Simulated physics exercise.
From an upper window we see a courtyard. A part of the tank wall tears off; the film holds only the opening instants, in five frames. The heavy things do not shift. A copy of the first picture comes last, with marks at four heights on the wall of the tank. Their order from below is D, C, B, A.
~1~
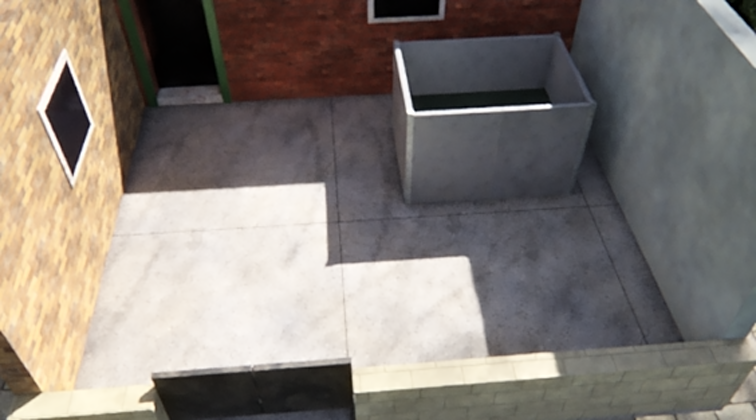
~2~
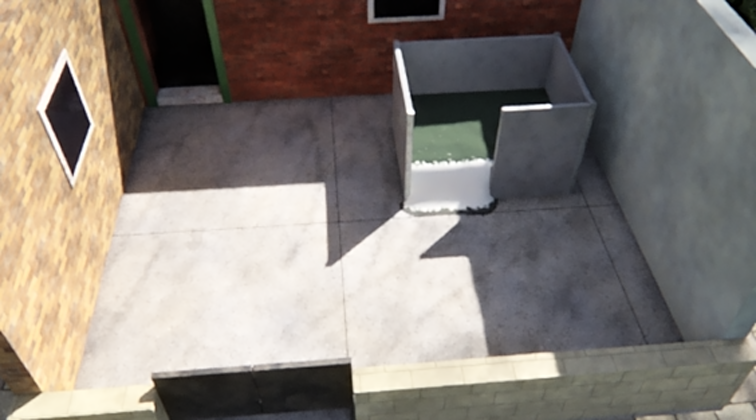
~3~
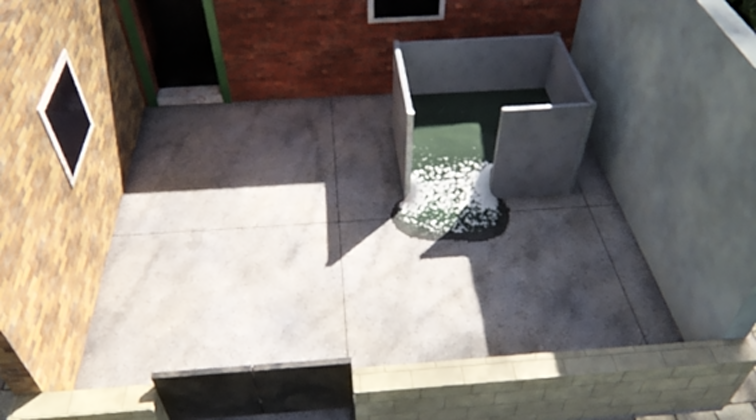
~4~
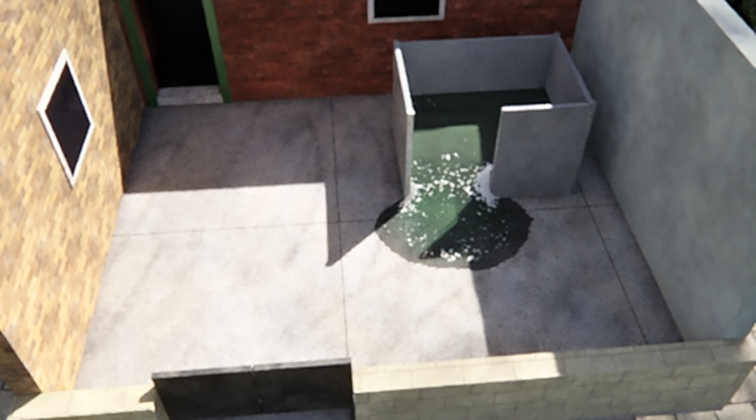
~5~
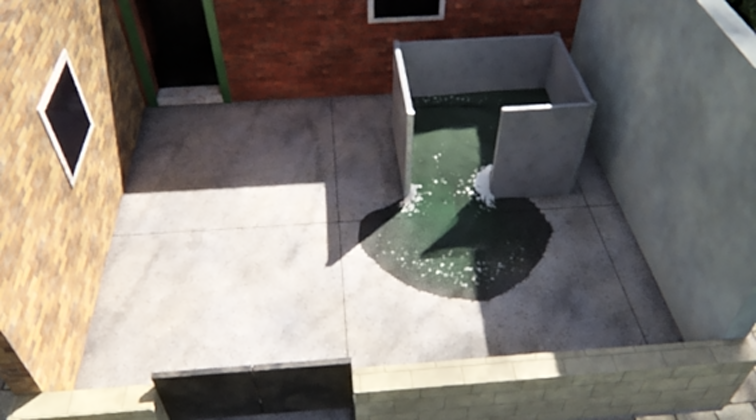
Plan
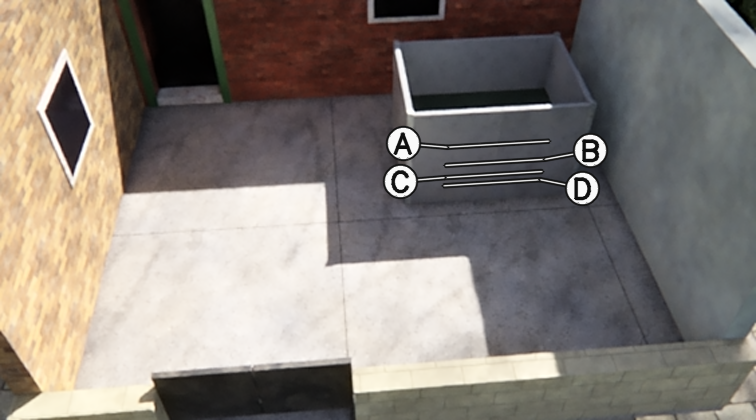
The footage shows a sunlit walled courtyard from above, with a grey tank of dark green water; an opening appears in the tank's front wall, and foaming water pours out, spreading across the paving in a widening, rounded pool.
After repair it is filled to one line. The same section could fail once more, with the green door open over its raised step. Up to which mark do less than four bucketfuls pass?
I would pick line A.
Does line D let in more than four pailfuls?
No.
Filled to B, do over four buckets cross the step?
No.
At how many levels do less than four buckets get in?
All of the four.
On the marked copy, A at (498, 144); B at (495, 162); C at (493, 174); D at (492, 182); from the bottom up D, C, B, A.
For line A, a splash gets over, under a bucket.
For line B, nothing gets over.
For line C, nothing gets over.
For line D, nothing gets over.
